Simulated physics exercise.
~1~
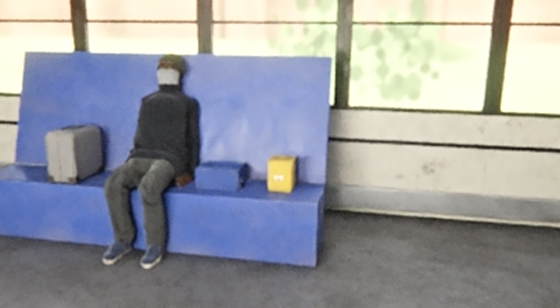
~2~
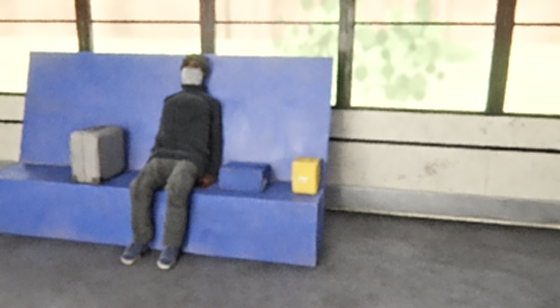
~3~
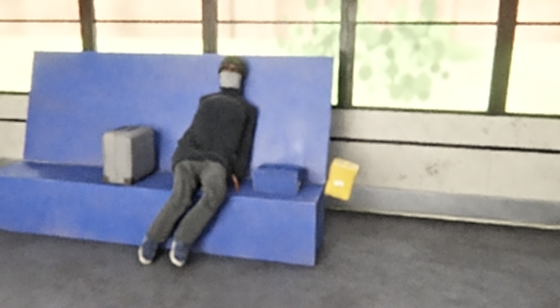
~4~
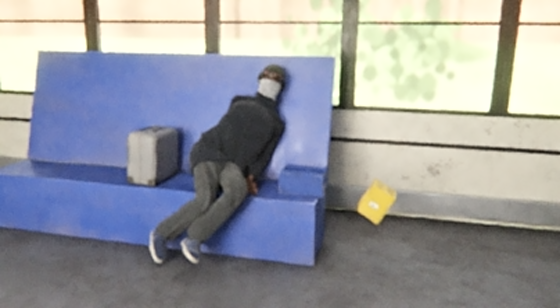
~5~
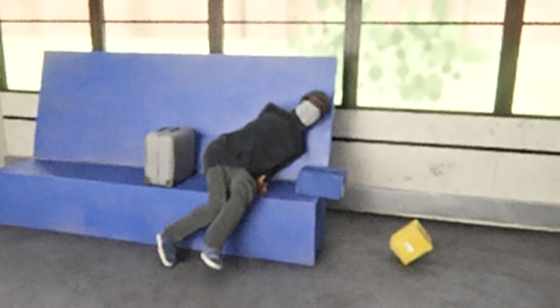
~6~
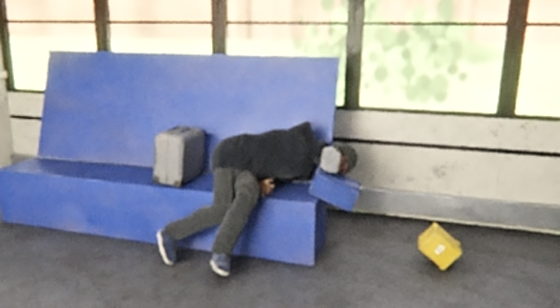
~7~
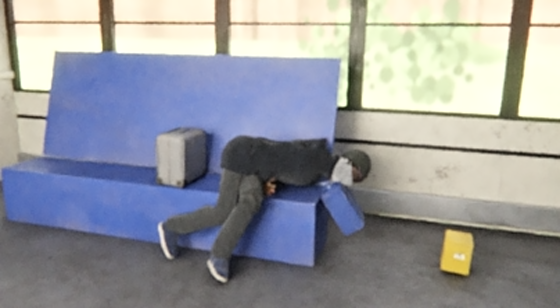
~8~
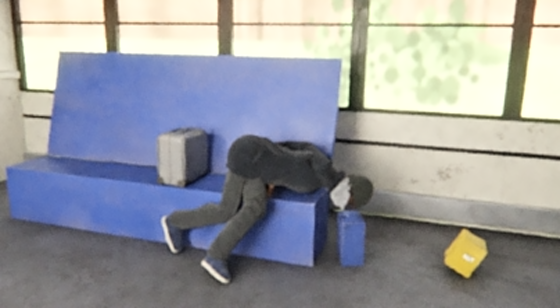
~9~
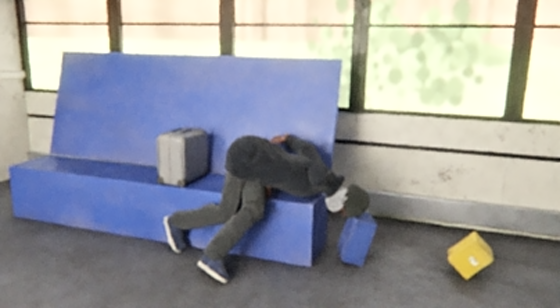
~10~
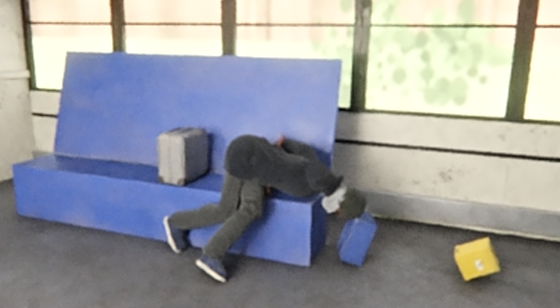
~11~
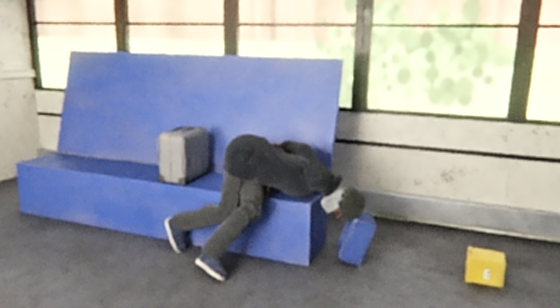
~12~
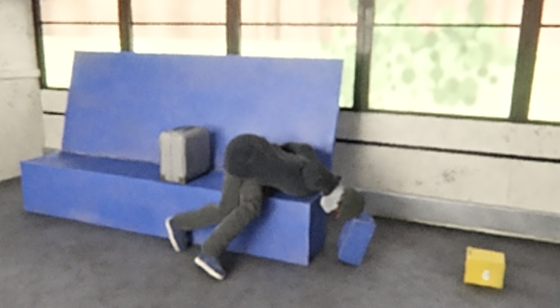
A person in a dark jacket, cap and pale face covering slumps sideways along a blue bench inside a rail car, seen from the front as the view drifts slightly. A grey case sits at the left, with a blue carton and a yellow tub to the right. All slide rightward, and the yellow tub tips off the end first and tumbles across the grey floor. The person topples after it, and the blue carton drops off beneath their head. The grey case stops upright on the seat, while the person hangs limply over the end, hips still on the bench.
